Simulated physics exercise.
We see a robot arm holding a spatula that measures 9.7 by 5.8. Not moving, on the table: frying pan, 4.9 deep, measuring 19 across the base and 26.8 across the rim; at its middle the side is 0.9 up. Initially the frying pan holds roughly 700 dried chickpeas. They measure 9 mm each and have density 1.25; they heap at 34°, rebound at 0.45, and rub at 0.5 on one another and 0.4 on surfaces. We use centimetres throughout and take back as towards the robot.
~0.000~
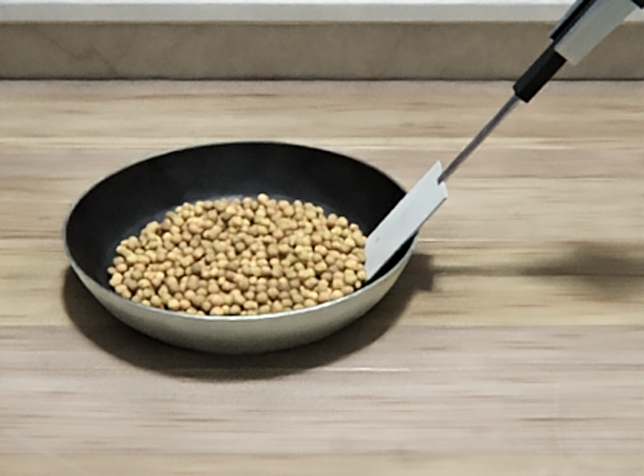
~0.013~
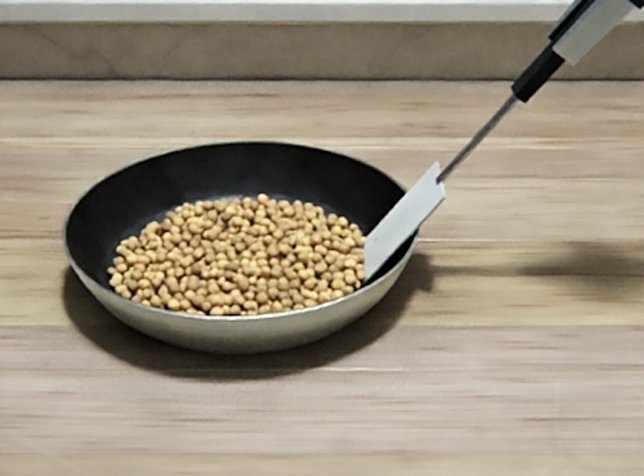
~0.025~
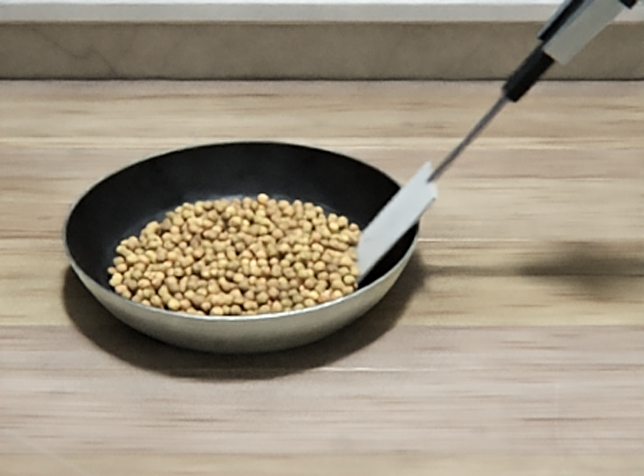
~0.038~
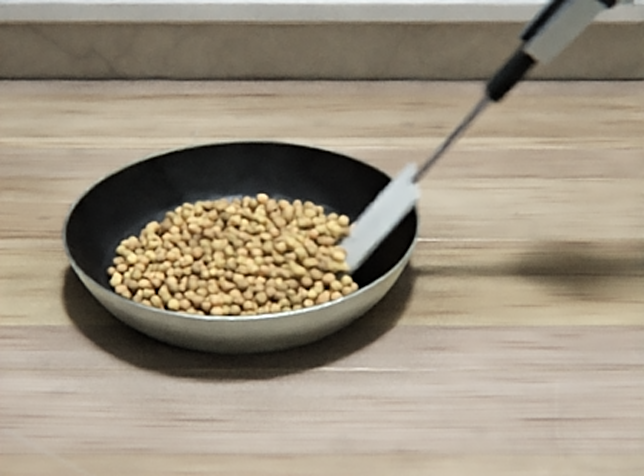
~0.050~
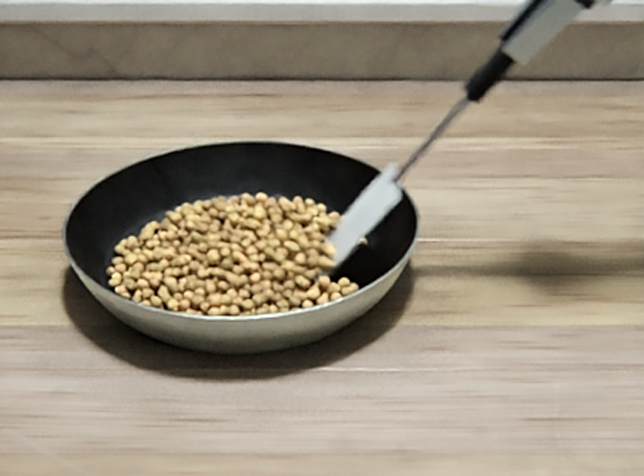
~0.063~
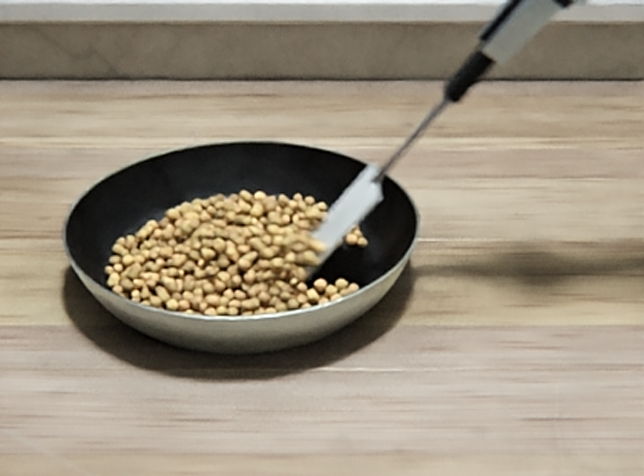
Robot arm holding a spatula at the right side of a frying pan, then pushing the dried chickpeas leftward.
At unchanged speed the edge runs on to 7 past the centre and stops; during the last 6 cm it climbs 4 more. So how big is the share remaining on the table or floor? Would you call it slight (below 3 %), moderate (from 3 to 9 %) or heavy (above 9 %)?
I would call it moderate.
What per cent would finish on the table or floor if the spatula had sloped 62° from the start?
In that case around 5 per cent.
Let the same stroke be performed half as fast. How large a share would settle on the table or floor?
About 0 in a hundred.
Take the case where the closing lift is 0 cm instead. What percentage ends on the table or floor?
Roughly 0 per cent.
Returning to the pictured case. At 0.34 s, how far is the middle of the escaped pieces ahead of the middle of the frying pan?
Distance ahead of centre: Approx. 28 cm.
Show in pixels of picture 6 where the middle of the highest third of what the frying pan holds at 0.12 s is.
Around (194, 250).
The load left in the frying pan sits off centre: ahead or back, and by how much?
Offset forward: Around 3.5 cm.
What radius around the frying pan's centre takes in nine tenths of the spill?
Around 70 centimetres from the centre.
By 0.09 s, sloping 53°, highest piece 5 above the table; 702 in the frying pan.
By 0.12 s, sloping 53°, highest piece 6 above the table; 702 in the frying pan.
By 0.34 s, sloping 53°, highest piece 4 above the table; 661 in the frying pan, 39 on the table or floor, 2 on the blade or in flight.
By 1.39 s, sloping 53°, highest piece 4 above the table; 661 in the frying pan, 41 on the table or floor.
Final count, 661 in the frying pan, 41 on the table or floor. That is 6 % on the table or floor.
